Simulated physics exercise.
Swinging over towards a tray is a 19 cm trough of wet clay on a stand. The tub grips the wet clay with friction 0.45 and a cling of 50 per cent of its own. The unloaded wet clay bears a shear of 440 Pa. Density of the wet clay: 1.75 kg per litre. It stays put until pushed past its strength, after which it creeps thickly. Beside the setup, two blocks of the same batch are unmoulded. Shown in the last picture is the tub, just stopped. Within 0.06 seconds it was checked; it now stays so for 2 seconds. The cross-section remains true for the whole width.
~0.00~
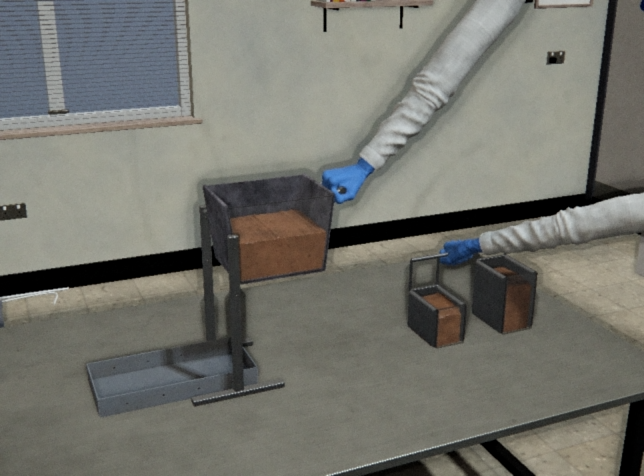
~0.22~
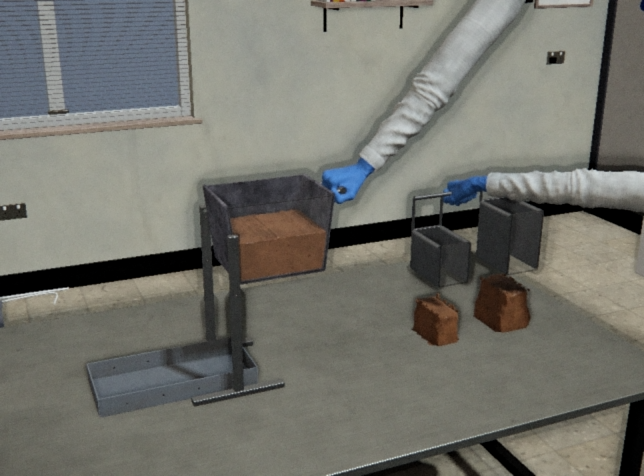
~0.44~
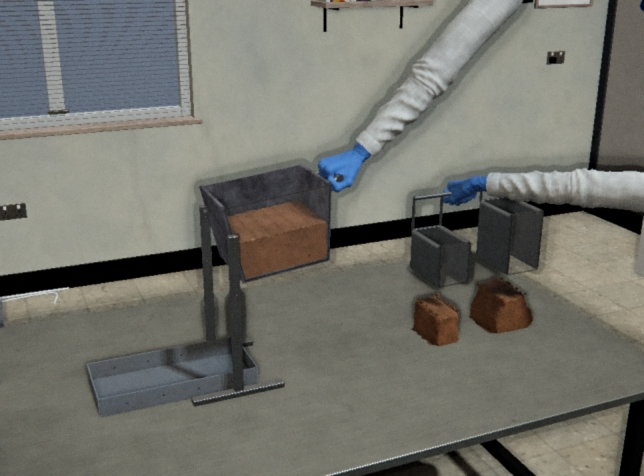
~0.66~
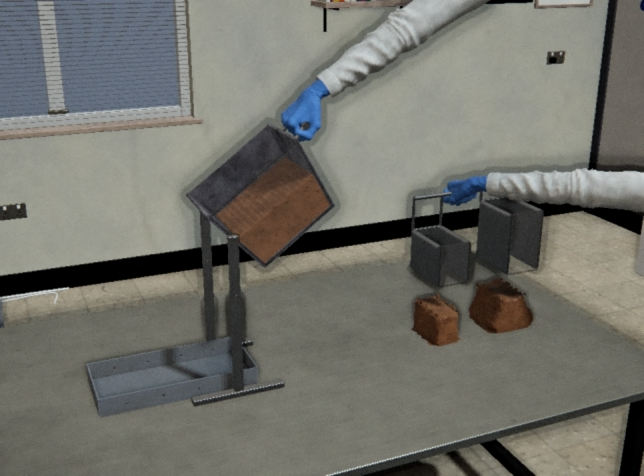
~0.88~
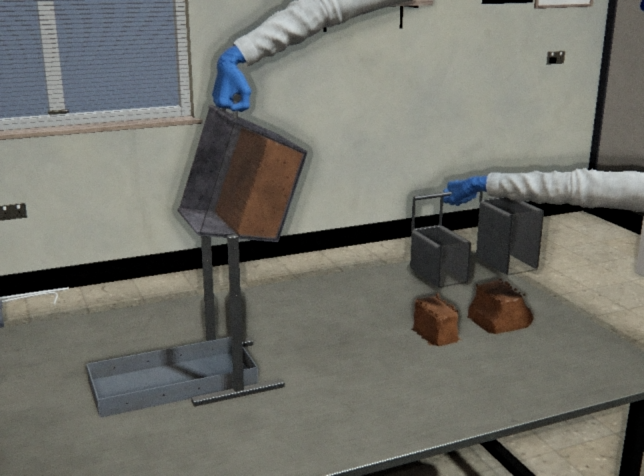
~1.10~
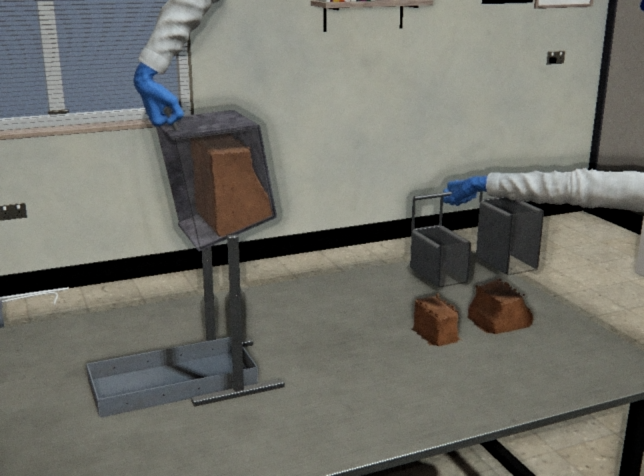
At first, two gloved hands hold a trough of brown clay on a stand and the moulds around two smaller blocks. The right hand lifts the moulds clear, and the larger block slumps slightly; then the other hand swings the trough up and leftward onto its side, clay still inside.
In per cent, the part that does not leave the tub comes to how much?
The part that stays comes to roughly 42 %.
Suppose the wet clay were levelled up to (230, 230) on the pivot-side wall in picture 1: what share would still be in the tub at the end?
About 30 per cent.
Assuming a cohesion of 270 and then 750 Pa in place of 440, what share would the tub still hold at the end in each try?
The two runs give near 35 % and near 40 % respectively.
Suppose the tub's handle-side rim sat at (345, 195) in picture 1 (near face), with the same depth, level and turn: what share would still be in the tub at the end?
Then near 35 % stays in the tub.
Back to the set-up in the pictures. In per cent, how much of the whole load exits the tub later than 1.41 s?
Close to 0 % of the whole load.
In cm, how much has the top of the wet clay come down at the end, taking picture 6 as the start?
Roughly 13 cm.
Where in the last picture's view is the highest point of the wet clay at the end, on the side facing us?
The highest point sits at around (251, 202).
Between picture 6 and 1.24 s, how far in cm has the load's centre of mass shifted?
8 cm.
After 1.24 s, the tub is at 99 degrees and holds 83 %.
After 1.41 s, the tub is at 99 degrees and holds 42 %.
After 1.58 s, the tub is at 99 degrees and holds 42 %.
After 1.75 s, the tub is at 99 degrees and holds 42 %.
After 3.10 s, the tub is at 99 degrees and holds 42 %.
